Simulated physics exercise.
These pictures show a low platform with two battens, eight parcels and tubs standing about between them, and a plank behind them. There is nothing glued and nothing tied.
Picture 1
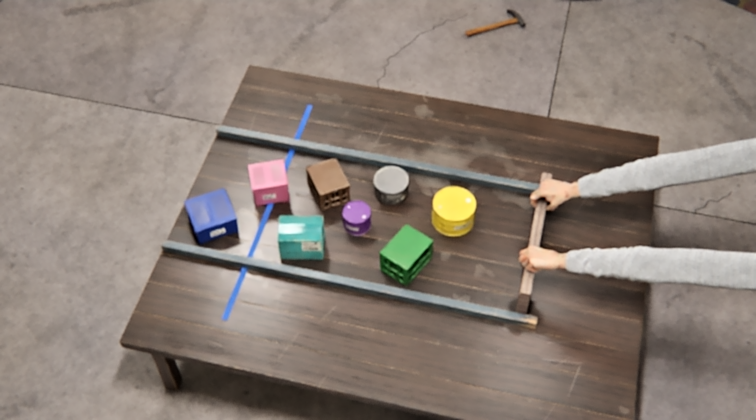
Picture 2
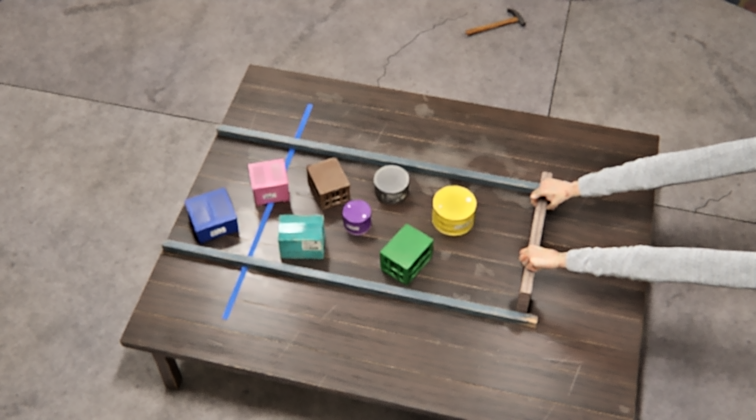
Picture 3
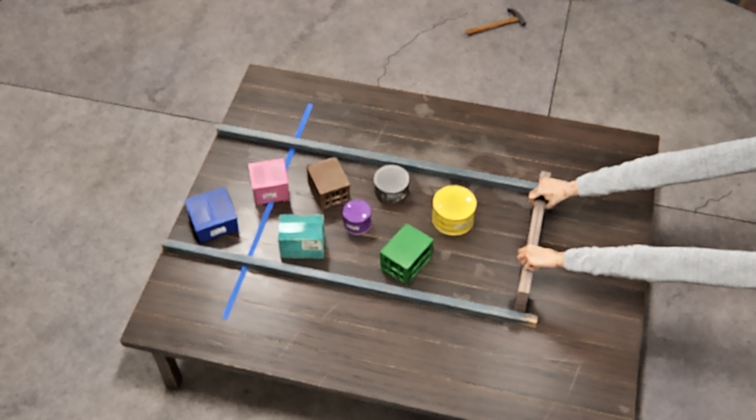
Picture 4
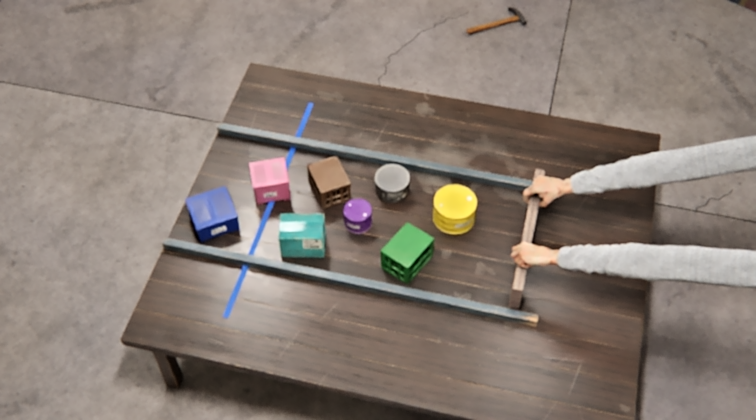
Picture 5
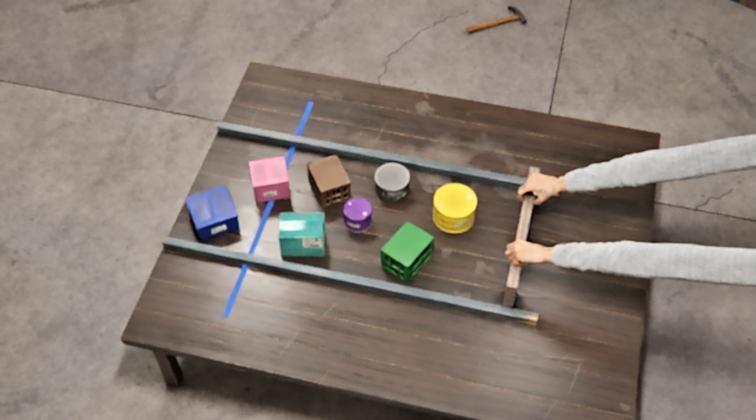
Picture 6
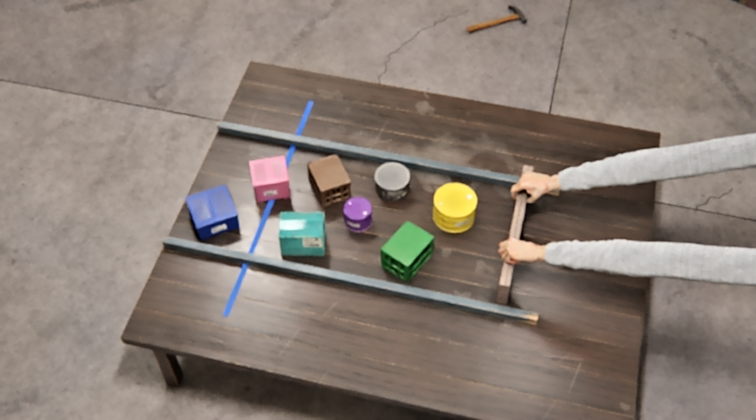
Two hands slide a wooden plank slightly left along two rails toward colourful boxes and tubs.
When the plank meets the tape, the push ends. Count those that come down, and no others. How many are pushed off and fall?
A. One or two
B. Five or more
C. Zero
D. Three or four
One or two.
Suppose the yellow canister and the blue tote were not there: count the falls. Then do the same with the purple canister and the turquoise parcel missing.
Counts - first: 0, second: 1.
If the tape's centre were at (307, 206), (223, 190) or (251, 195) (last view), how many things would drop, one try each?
In order, 0, 4 and 2.
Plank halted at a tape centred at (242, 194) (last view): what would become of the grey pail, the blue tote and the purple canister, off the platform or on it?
Grey pail stays put, blue tote goes down, purple canister stays put.
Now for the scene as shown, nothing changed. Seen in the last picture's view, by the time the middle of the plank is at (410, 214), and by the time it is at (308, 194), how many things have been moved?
At the first point the count is 3, at the second it's 8.
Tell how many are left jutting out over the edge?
The number is 0.
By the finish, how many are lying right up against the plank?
That would be 4 of them.
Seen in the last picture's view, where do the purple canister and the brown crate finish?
Approximately (253, 204) for one, approximately (227, 161) for the other.
A little later, none off yet; blue tote at rest near (213, 213); pink tote at rest near (270, 180); turquoise parcel at rest near (302, 234).
Next, none off yet; blue tote shifted a little near (205, 210); pink tote shifted about its own width near (233, 170); turquoise parcel shifted about its own width near (250, 222).
When it is over, the number that fall off is one or two; down, pink tote and blue tote.
